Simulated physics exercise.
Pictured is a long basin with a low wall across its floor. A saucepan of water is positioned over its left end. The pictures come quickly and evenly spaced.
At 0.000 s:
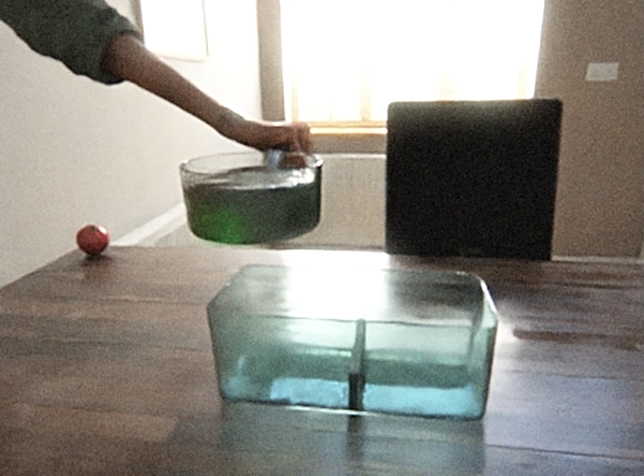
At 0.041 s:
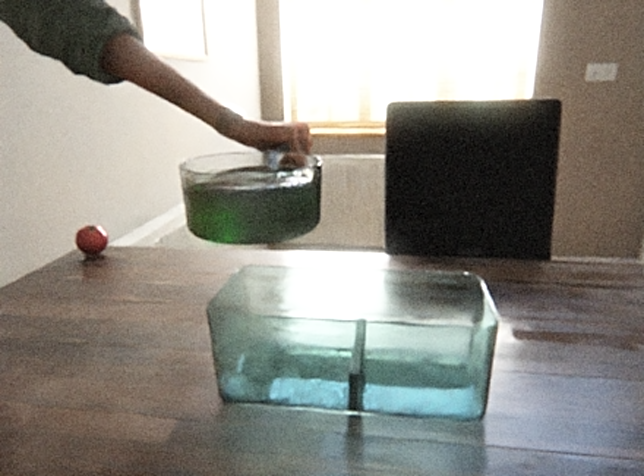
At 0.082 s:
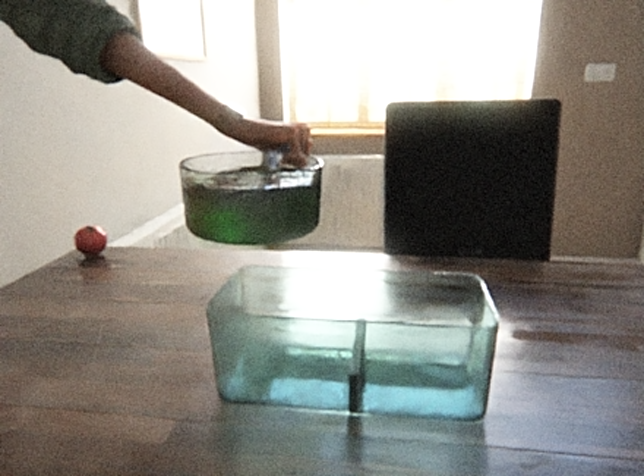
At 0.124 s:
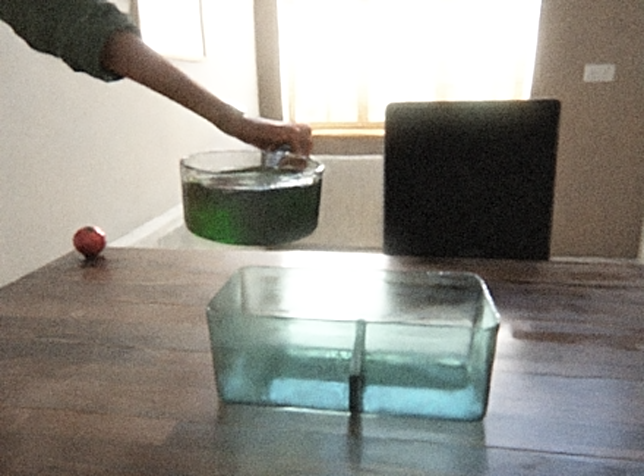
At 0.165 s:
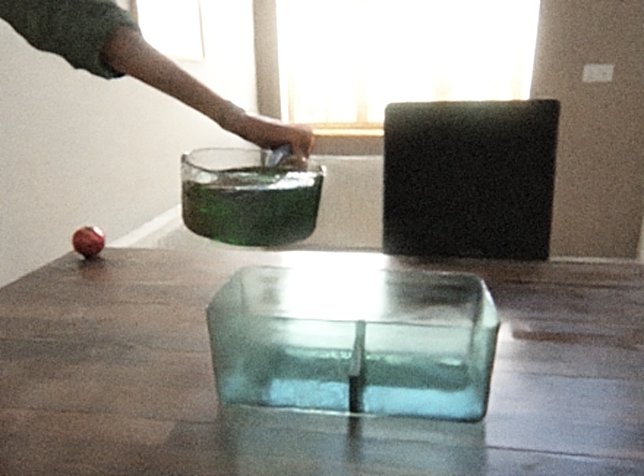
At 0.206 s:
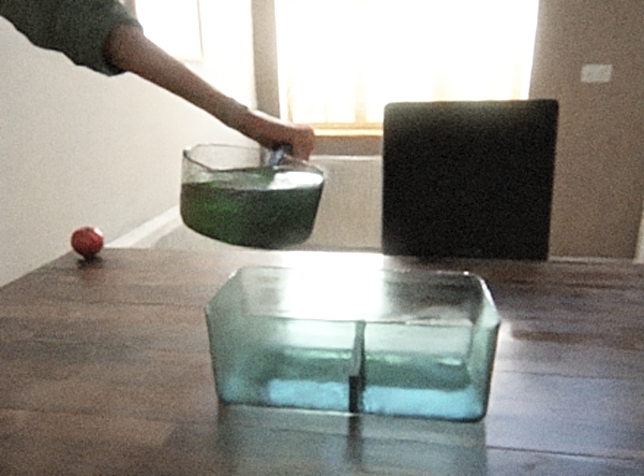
Hand holding a glass pan of greenish water above a divided glass basin on a wooden table, tilting it slightly rightward.
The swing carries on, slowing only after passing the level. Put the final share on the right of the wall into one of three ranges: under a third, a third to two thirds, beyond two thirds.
The share right of the wall is the middle band, one third to two thirds.
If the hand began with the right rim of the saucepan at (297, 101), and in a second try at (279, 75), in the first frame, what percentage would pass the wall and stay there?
55 %, then 45 %.
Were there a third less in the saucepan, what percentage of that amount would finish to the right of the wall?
Roughly 40 in a hundred.
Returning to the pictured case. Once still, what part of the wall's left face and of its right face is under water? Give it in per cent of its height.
The left side ends up close to 40, the right side close to 60.
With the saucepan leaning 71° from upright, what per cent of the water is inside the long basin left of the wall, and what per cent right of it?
Near 0 in a hundred left, near 10 in a hundred right.
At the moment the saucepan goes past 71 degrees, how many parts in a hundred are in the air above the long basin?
35 per cent.
By 0.57 s the tilt is 71° and 53 per cent is still to pour, 2 is left of the wall and 12 right of it.
By 0.83 s the tilt is 101° and 10 per cent is still to pour, 25 is left of the wall and 59 right of it.
By 1.11 s the tilt is 103° and 1 per cent is still to pour, 40 is left of the wall and 58 right of it.
By 1.41 s the tilt is 103° and 0 per cent is still to pour, 41 is left of the wall and 58 right of it.
At rest 41 per cent lies left of the wall, 58 right of it and 0 outside.
